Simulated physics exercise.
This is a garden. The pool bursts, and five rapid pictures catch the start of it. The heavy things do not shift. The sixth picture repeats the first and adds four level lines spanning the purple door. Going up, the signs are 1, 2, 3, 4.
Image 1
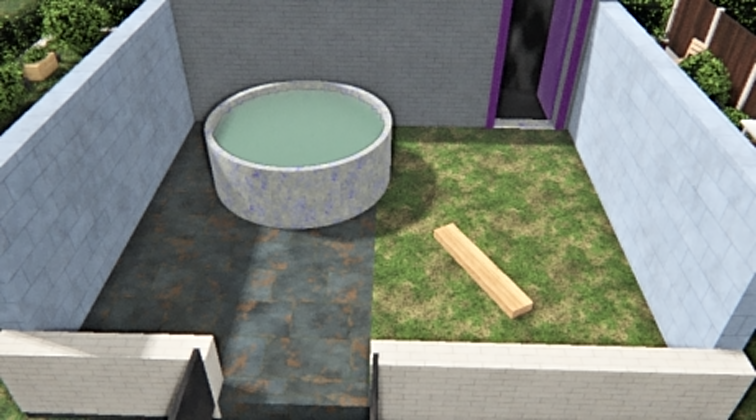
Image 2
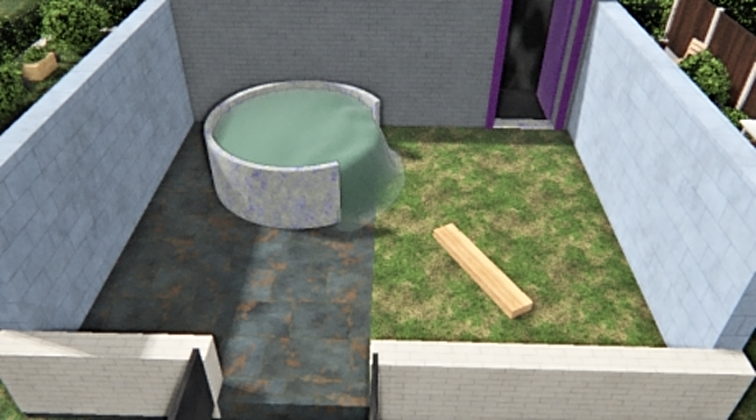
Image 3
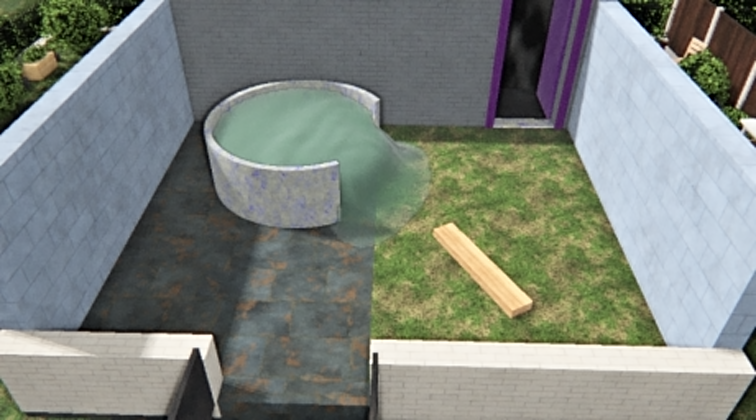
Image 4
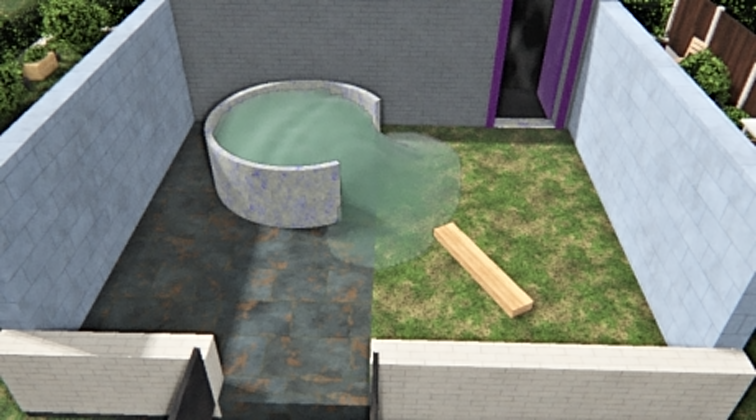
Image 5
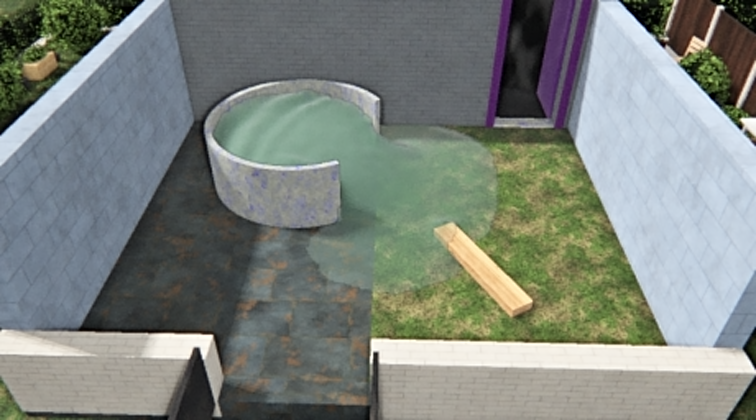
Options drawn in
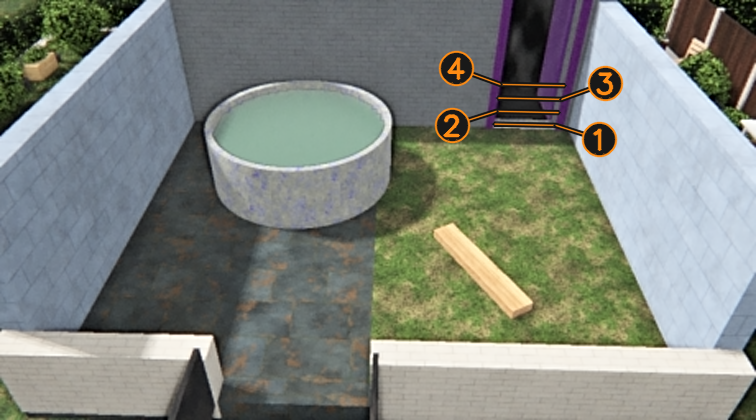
A walled garden, half dark paving and half patchy grass, is seen from above by a still camera, with pale blue side walls and low cream walls in front. A round stone pool of green water stands at the back left, a wooden beam lies on the grass, and a purple doorway is behind. The pool's right side disappears, and water pours out, spreading across grass and paving.
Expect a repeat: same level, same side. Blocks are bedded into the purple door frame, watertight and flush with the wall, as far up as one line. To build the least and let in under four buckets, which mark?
Use mark 2.
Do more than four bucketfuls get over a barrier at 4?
No, that is safe.
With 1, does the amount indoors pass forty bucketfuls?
No, it does not.
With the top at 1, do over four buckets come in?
Yes, it does.
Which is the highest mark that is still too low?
That would be 1.
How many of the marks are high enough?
Three of the four.
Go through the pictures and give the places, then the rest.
Water in the pool at rest, its middle at (300, 126); foot of the purple doorway at (524, 128); open gate at (292, 334).
Water covers 2 % of the ground and shows as far out as (344, 226).
Water covers 6 % of the ground and shows as far out as (354, 239).
Water covers 12 % of the ground and shows as far out as (385, 262).
Water covers 22 % of the ground and shows as far out as (391, 286).
On the marked copy, 1 at (525, 124); 2 at (527, 111); 3 at (529, 98); 4 at (532, 85); from the bottom up 1, 2, 3, 4.
If 1 is chosen, some 15 bucketfuls get in.
If 2 is chosen, a splash gets over, under a bucket.
If 3 is chosen, nothing gets over.
If 4 is chosen, nothing gets over.
